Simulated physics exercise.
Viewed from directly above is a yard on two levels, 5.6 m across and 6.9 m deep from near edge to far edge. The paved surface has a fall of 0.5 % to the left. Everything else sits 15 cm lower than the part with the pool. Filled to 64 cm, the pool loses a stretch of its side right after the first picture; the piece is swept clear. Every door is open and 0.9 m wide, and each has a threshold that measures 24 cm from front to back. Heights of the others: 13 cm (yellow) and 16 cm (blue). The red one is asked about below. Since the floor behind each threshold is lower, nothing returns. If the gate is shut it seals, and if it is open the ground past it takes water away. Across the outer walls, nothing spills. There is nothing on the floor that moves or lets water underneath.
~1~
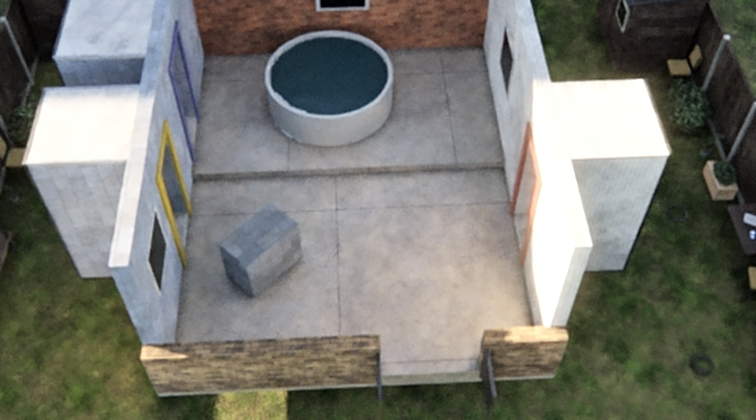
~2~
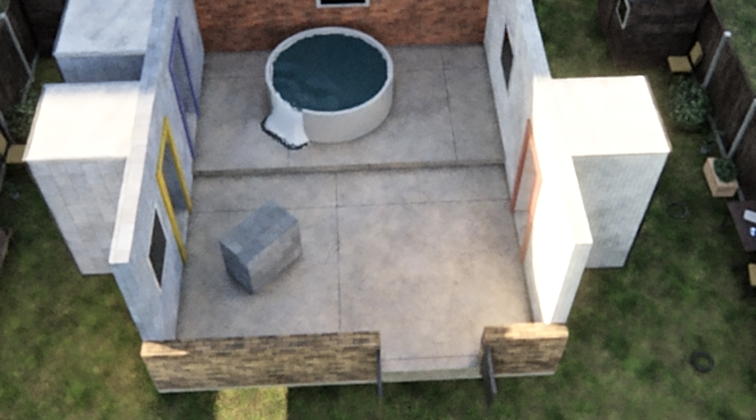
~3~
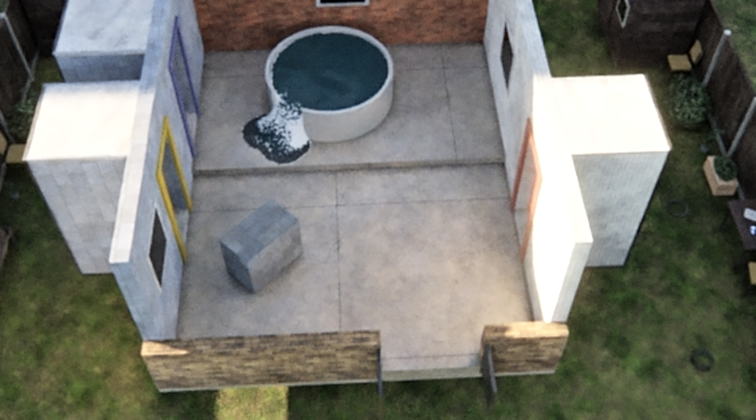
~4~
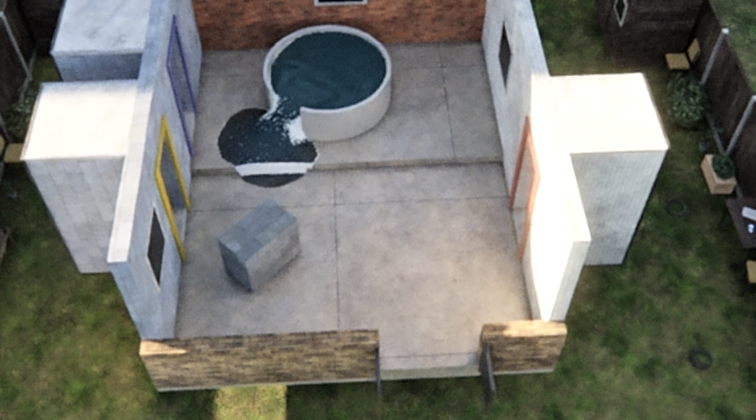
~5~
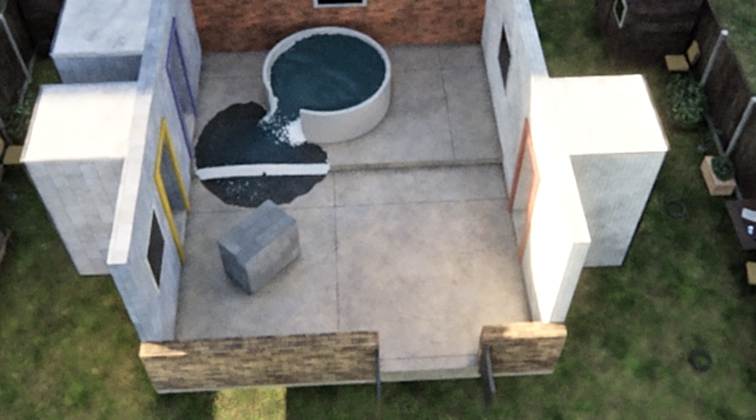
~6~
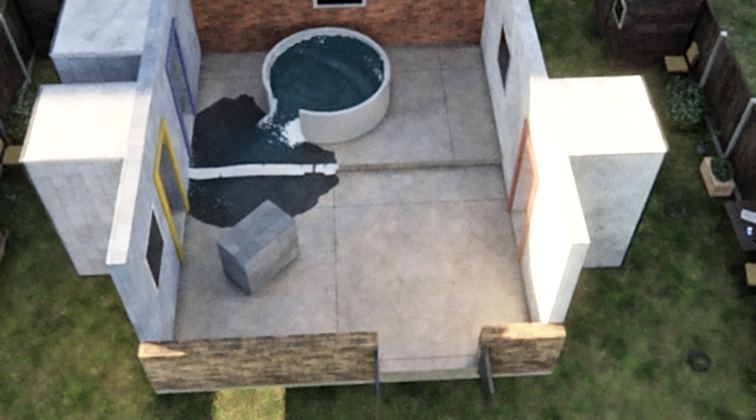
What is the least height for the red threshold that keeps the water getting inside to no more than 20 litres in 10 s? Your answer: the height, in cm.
7.5 cm.
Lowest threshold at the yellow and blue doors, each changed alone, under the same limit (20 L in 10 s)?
Roughly 14.5 cm for the yellow door and roughly 20 cm for the blue door.
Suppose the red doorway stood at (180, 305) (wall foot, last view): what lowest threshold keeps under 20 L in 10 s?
Roughly 14.5 cm.
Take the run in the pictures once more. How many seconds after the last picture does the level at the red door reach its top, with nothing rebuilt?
Approximately 9.0 s.
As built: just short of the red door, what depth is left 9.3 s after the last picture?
About 10.0 centimetres deep.
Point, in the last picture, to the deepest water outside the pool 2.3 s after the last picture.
At about pixel (170, 368).
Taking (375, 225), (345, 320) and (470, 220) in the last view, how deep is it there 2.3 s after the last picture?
Approx. 0 / 2 / 0 cm.
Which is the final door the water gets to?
Last of all, the red one.
Then, 0.7 s after the last picture water covers 20 % of the floor, deepest (33 cm) near (190, 185); it has not reached the red door.
Then, 2.3 s after the last picture water covers 40 % of the floor, deepest (35 cm) near (170, 368); it has not reached the red door.
Then, 9.3 s after the last picture water covers 80 % of the floor, deepest (13 cm) near (190, 185); 10 cm at the red door, 36 litres in over its 6 cm threshold.
At the red door as built, the water peaked near 10 cm, 8.9 s after the last picture.
Run again over the same 10 s with other heights there, 29 litres in over 6.5 cm, 9 litres over 8.5 cm. The limit of 20 litres is kept from about 7.5 cm up.
